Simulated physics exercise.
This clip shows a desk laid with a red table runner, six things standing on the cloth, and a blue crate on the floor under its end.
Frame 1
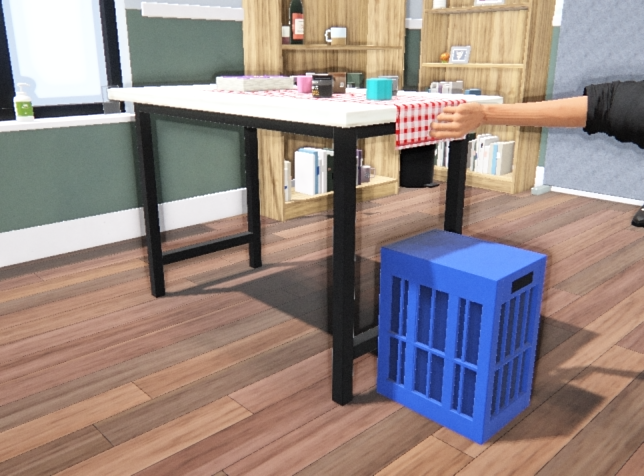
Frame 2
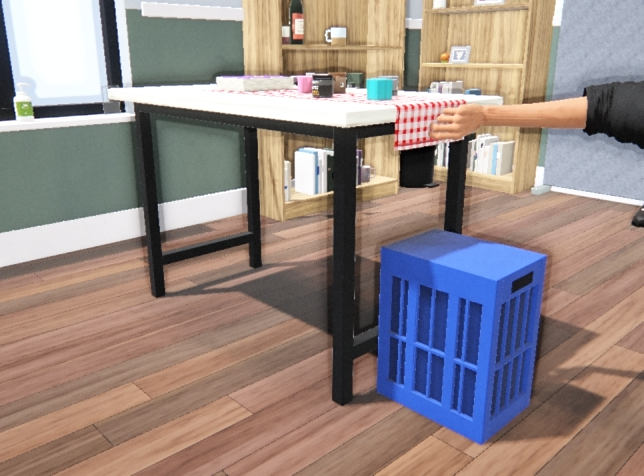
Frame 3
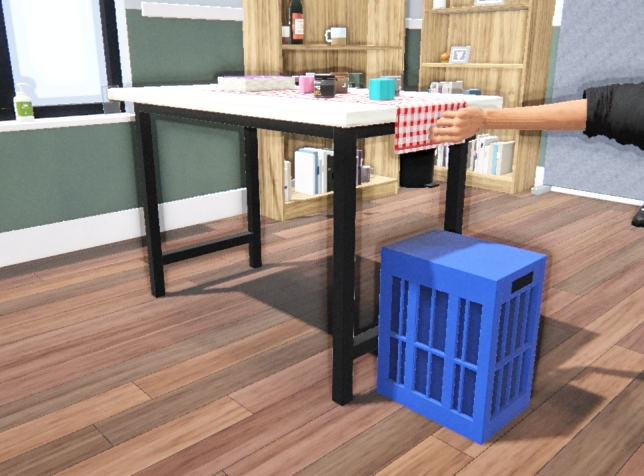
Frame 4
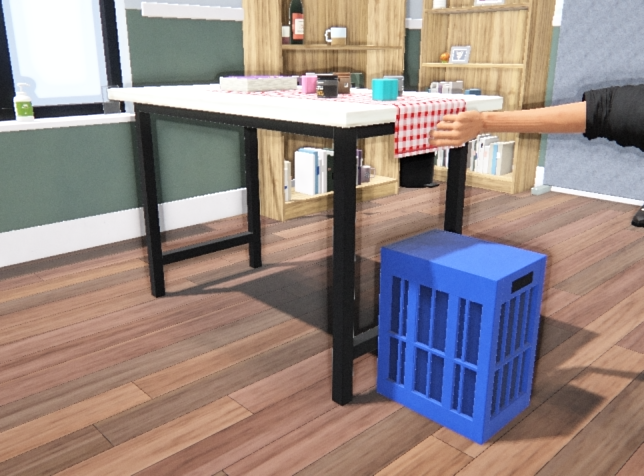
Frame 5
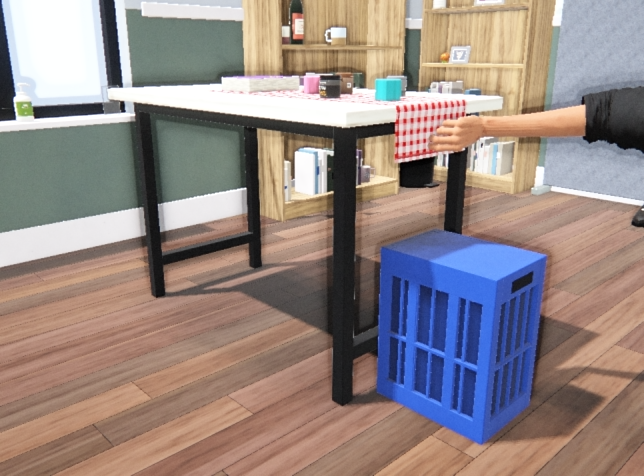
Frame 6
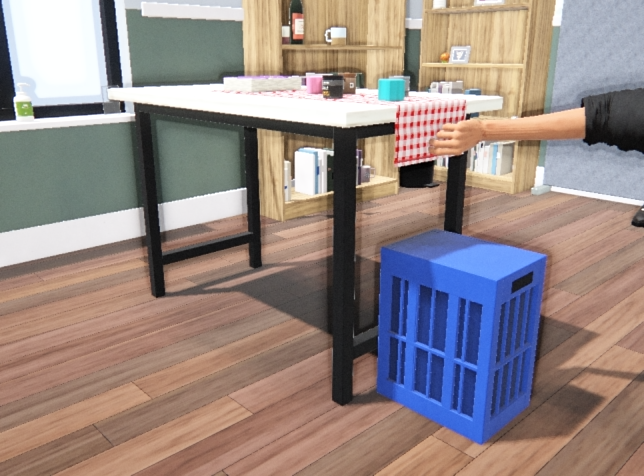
A hand reaching in from the right slowly draws a red-and-white checked runner a little way over the near end of a white-topped desk, its hem creeping lower as the small turquoise, pink and dark items on it shift slightly right. A blue crate stands motionless on the wooden floor below, with shelves and a green wall behind. The room is seen from a steady, slightly raised viewpoint.
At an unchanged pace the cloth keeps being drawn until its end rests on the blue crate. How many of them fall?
Two.
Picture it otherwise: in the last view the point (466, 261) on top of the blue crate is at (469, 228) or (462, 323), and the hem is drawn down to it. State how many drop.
Count: 1, then 4.
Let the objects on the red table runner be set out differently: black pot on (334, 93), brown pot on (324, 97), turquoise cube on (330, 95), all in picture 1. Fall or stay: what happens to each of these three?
The black pot stays on; the brown pot survives; the turquoise cube does not fall.
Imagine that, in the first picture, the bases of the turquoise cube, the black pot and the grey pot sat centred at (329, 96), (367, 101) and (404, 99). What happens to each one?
The turquoise cube stays put; the black pot topples down; and the grey pot topples down.
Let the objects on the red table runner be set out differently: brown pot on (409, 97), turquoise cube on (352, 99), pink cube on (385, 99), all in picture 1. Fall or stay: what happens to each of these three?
The brown pot? It tips off. The turquoise cube tips off, and the pink cube tips off.
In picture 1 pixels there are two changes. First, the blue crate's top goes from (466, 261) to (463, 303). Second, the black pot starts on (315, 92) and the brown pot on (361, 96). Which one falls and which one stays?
Outcome: Black pot keeps its perch; brown pot is gone.
A little later, hem near (430, 205); turquoise cube gone.
Next, hem on the crate; turquoise cube and grey pot gone.
When it is over, hem on the crate; turquoise cube and grey pot gone. It carries off two.
